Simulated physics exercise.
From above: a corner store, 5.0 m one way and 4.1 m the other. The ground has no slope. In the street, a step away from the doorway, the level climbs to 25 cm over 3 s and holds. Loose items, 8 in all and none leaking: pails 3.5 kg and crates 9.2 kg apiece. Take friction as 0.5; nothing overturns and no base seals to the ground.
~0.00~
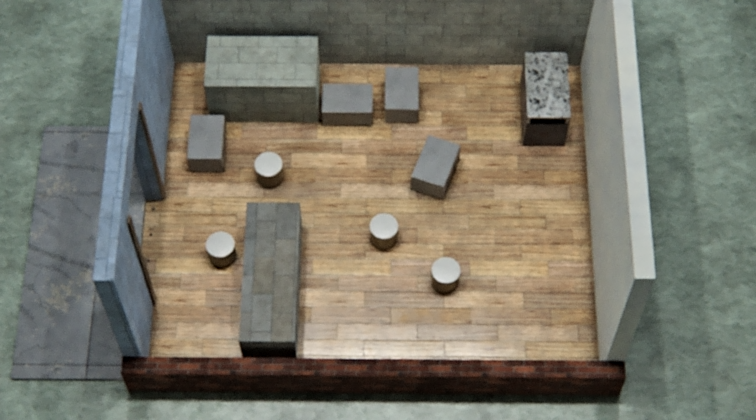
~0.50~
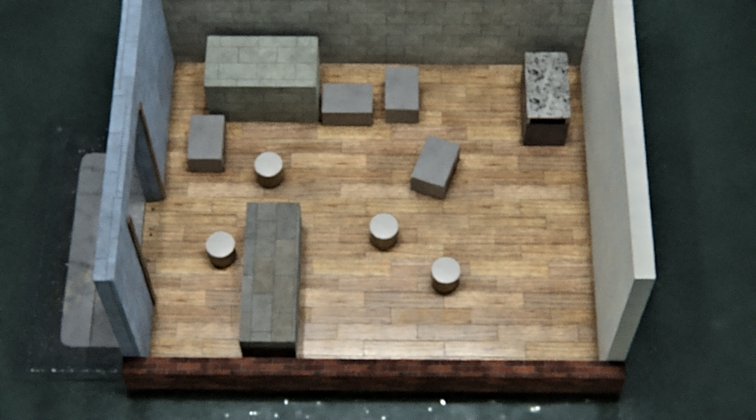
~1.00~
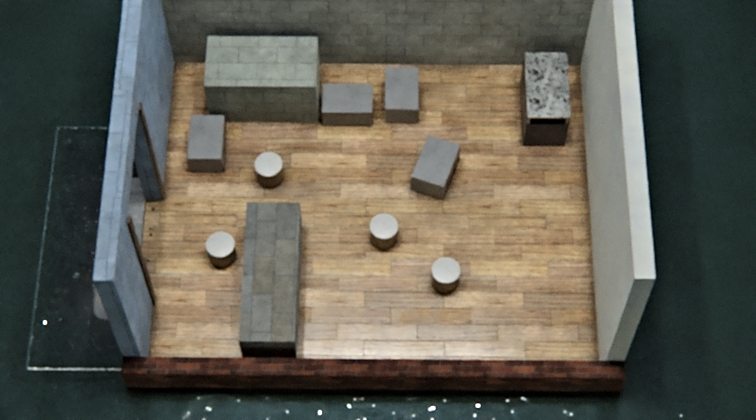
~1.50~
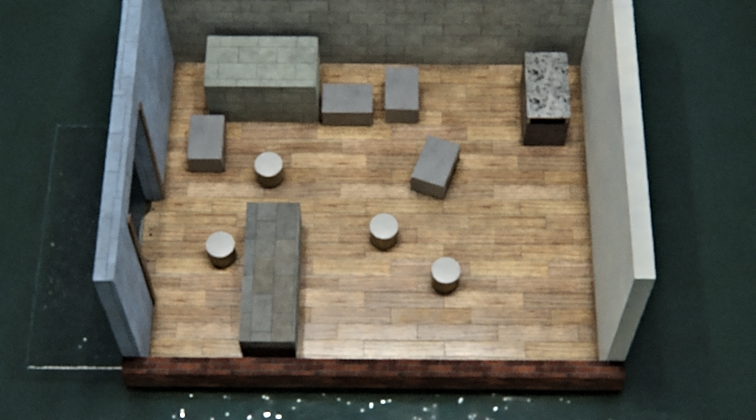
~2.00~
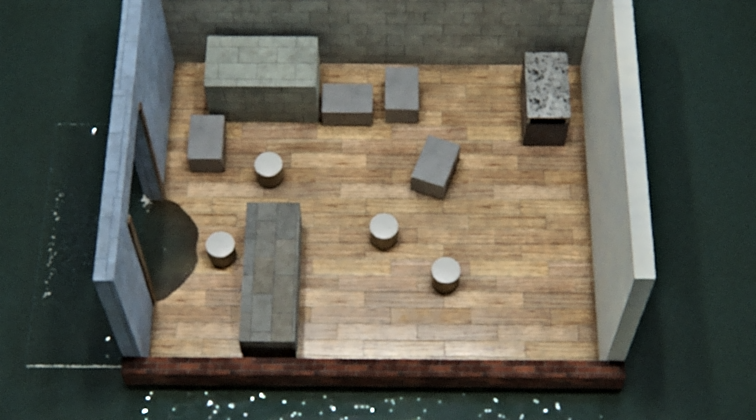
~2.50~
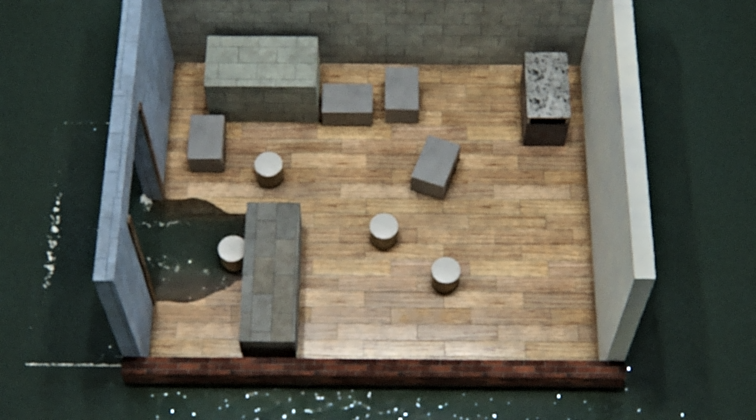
In a corner store seen from above, dark water covered the street outside, then came in through the left doorway and spread across the wooden floor, nudging the nearest pail slightly to the right.
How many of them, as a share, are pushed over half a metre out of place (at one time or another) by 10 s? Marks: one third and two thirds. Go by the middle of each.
That comes to one to two thirds.
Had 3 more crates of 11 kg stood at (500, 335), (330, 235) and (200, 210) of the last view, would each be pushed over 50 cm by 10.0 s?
In that order: Less, short of it, past it.
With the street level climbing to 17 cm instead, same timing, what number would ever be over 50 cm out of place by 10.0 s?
Then 4.
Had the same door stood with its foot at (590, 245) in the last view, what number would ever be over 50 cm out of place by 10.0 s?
Then 7.
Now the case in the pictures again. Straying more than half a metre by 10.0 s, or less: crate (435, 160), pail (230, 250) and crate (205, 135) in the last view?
In turn: More, more, under.
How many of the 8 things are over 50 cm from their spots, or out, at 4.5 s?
I count 2.
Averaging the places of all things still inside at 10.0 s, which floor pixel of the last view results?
Near (380, 196).
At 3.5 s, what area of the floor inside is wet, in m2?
Roughly 3.5 m2.
After 3.5 s 0 of 8 are over 50 cm from their spots; 1 afloat.
After 4.5 s 2 of 8 are over 50 cm from their spots; 2 afloat.
After 7.0 s 4 of 8 are over 50 cm from their spots; 4 afloat.
After 10.0 s 4 of 8 are over 50 cm from their spots, and 4 have been at some point; 7 afloat.
